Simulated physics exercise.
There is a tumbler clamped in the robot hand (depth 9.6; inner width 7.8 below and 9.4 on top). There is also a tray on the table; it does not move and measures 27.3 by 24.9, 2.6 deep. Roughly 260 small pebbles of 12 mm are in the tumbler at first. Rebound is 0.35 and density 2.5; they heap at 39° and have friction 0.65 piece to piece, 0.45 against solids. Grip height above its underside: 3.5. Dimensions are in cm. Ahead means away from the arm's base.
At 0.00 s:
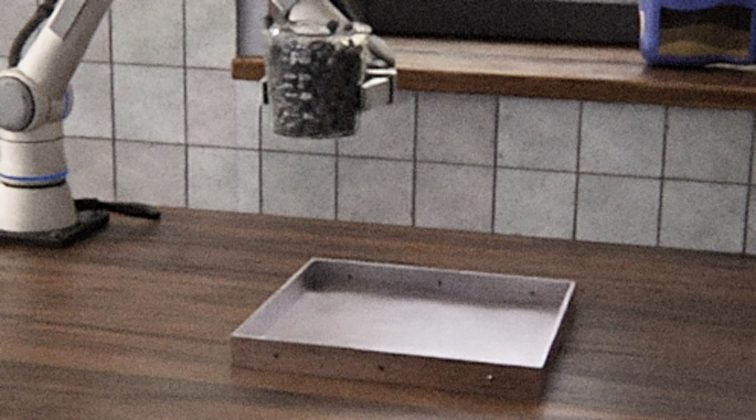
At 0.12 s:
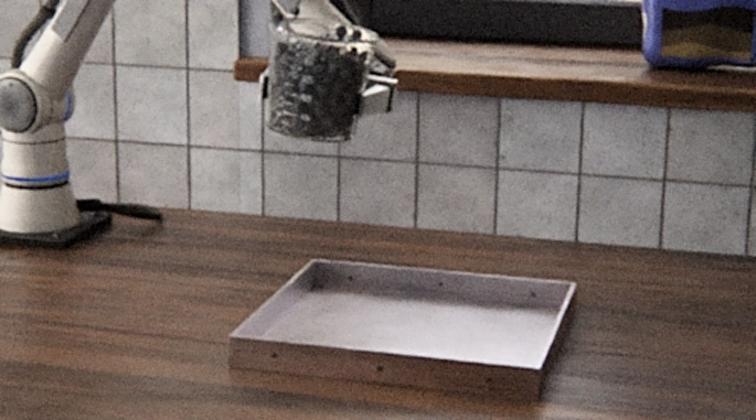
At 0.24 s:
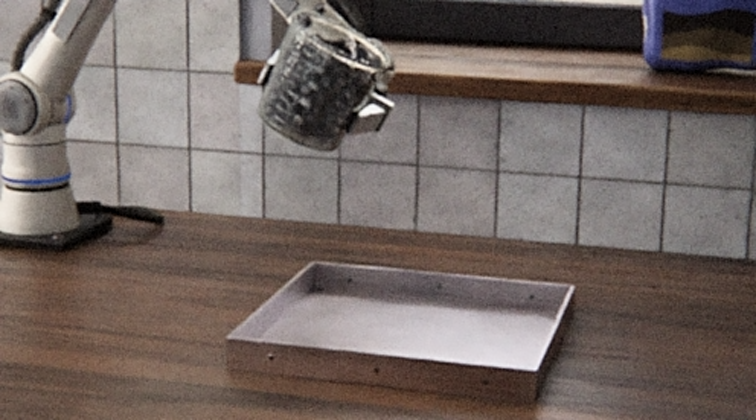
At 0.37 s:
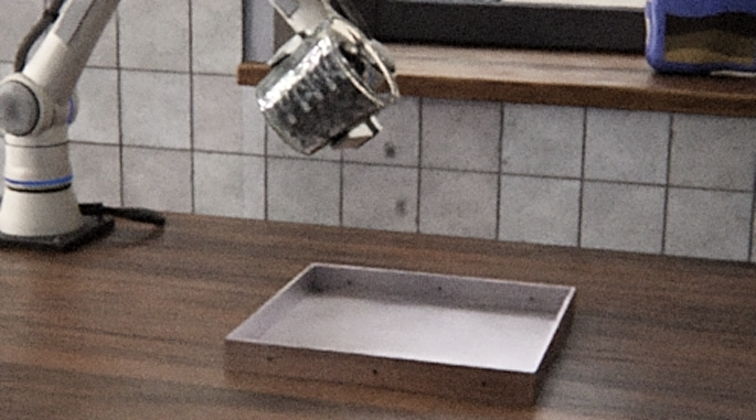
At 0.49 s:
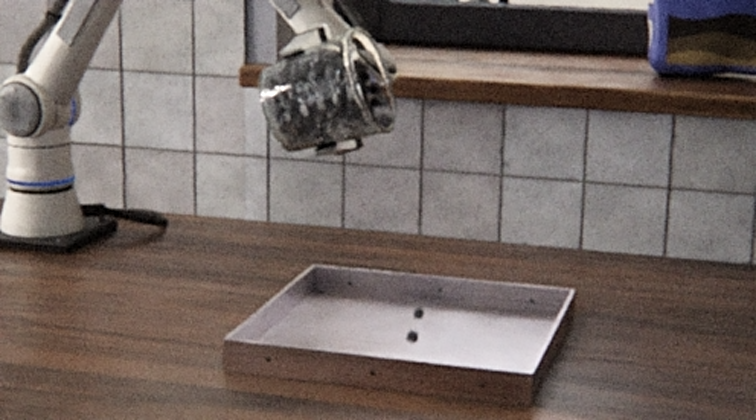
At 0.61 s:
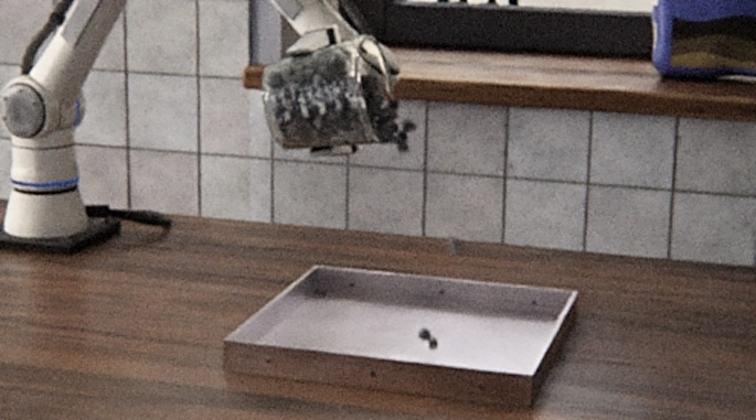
Robot hand tilting a clear tumbler of dark pebbles to the right above a tray, a few pebbles dropping out.
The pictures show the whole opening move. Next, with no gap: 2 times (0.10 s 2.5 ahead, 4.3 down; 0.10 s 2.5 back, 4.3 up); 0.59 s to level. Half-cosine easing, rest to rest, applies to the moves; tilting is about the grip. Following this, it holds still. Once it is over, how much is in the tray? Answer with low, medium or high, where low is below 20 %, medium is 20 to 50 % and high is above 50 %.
Medium.
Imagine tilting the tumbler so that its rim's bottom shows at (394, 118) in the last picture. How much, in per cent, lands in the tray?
The share is about 15 percent.
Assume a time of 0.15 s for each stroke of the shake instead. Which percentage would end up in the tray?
Estimate for that case: 15 %.
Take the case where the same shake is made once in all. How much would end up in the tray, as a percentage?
It would be near 15 per cent.
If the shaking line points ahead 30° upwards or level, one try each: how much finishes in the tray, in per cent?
Near 80 and 65 percent respectively.
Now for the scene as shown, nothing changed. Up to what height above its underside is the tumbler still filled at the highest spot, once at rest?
Height at rest: About 9.5 centimetres.
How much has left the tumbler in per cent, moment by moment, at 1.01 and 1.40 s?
Estimates in order: Close to 20, close to 30.
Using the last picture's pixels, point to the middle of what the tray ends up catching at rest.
(506, 348).
By 1.01 s, tilted 77° forward, highest piece 25 above the table; 204 in the tumbler, 36 in the tray, 18 in flight or on a rim.
By 1.40 s, tilted 19° forward, highest piece 28 above the table; 187 in the tumbler, 69 in the tray, 1 on the table or floor, 1 in flight or on a rim.
By 1.80 s, level, highest piece 29 above the table; 187 in the tumbler, 70 in the tray, 1 on the table or floor.
By 2.85 s, level, highest piece 29 above the table; 187 in the tumbler, 70 in the tray, 1 on the table or floor.
Final count, 187 in the tumbler, 70 in the tray, 1 on the table or floor. That is 27 % in the tray.
